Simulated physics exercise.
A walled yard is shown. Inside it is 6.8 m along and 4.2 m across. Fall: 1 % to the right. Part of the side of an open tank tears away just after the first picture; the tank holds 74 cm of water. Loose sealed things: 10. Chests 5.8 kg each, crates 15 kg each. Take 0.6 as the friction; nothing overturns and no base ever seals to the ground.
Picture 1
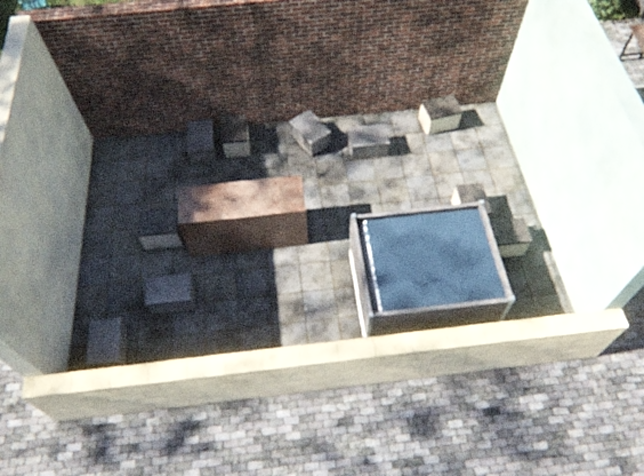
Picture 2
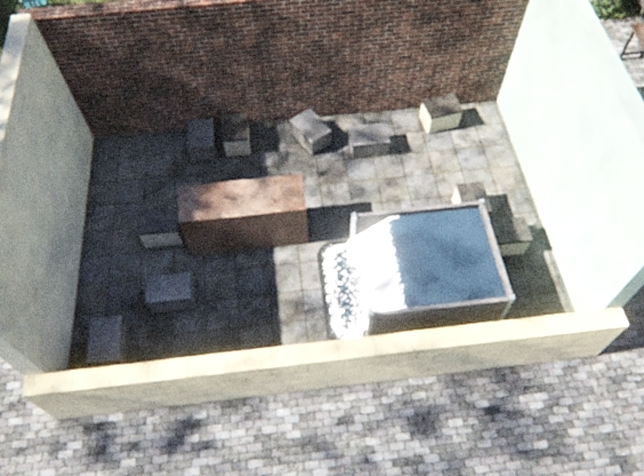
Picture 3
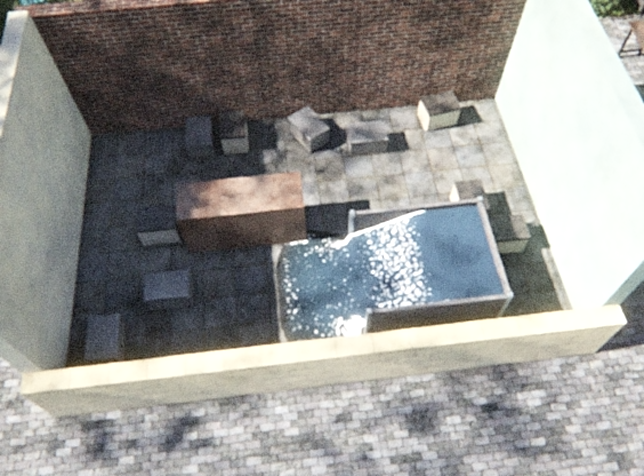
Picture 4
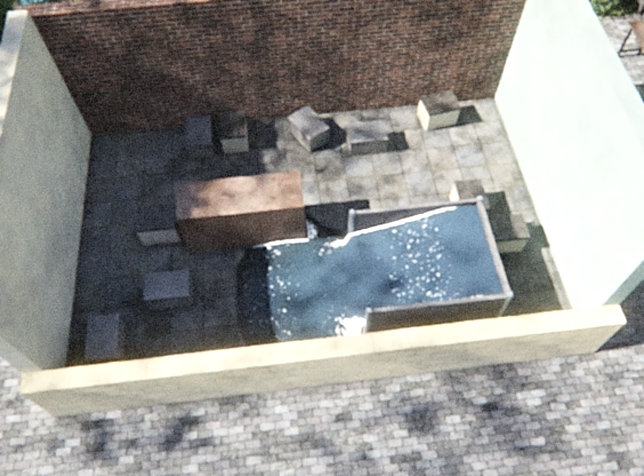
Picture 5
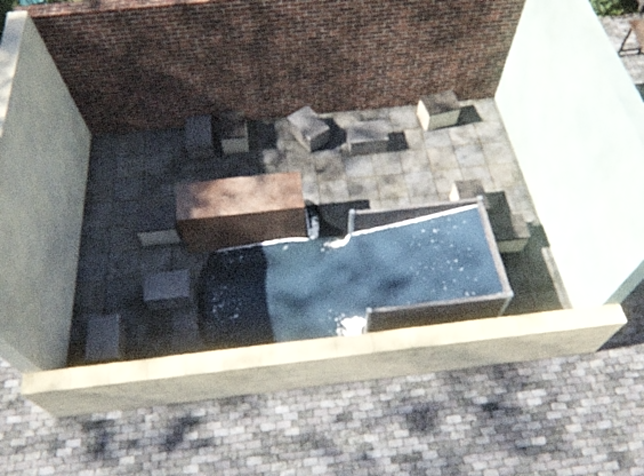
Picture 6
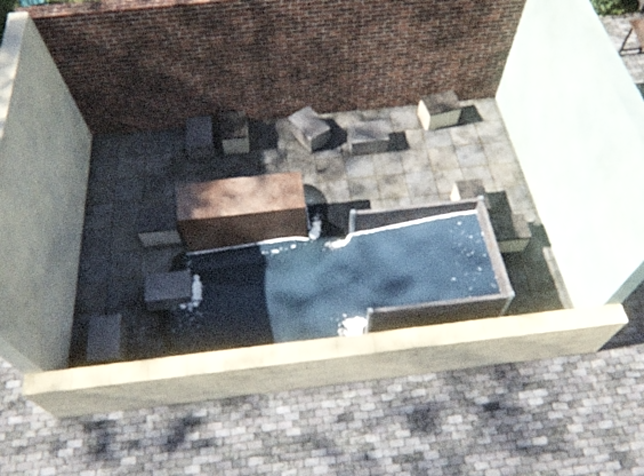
Water pouring from the left side of an open tank, spreading left across a walled yard past a brown block and around a grey box.
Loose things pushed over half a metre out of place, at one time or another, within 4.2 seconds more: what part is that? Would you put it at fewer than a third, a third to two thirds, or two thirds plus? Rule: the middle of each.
I would say a third to two thirds.
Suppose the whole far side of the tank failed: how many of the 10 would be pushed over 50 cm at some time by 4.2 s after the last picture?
That would give 8.
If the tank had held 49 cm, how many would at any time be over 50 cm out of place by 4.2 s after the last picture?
You'd get 4 in that case.
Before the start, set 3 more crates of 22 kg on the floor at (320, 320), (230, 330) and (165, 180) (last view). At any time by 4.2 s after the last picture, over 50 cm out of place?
Beyond it, beyond it, beyond it.
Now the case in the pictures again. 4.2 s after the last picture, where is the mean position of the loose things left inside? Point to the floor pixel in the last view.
I'd put it around (338, 165).
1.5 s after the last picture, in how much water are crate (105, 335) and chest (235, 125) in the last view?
Some 45 cm at the first, some 0 cm at the second.
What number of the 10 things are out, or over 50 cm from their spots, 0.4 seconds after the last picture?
The number by then is 0.
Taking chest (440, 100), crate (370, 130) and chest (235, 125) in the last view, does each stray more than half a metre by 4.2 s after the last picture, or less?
Within the mark, within the mark, beyond the mark.
Then, 0.4 s after the last picture 0 of 10 are over 50 cm from their spots; 0 afloat.
Then, 1.5 s after the last picture 1 of 10 are over 50 cm from their spots; 2 afloat.
Then, 2.8 s after the last picture 2 of 10 are over 50 cm from their spots; 4 afloat.
Then, 4.2 s after the last picture 6 of 10 are over 50 cm from their spots, and 6 have been at some point; 5 afloat.
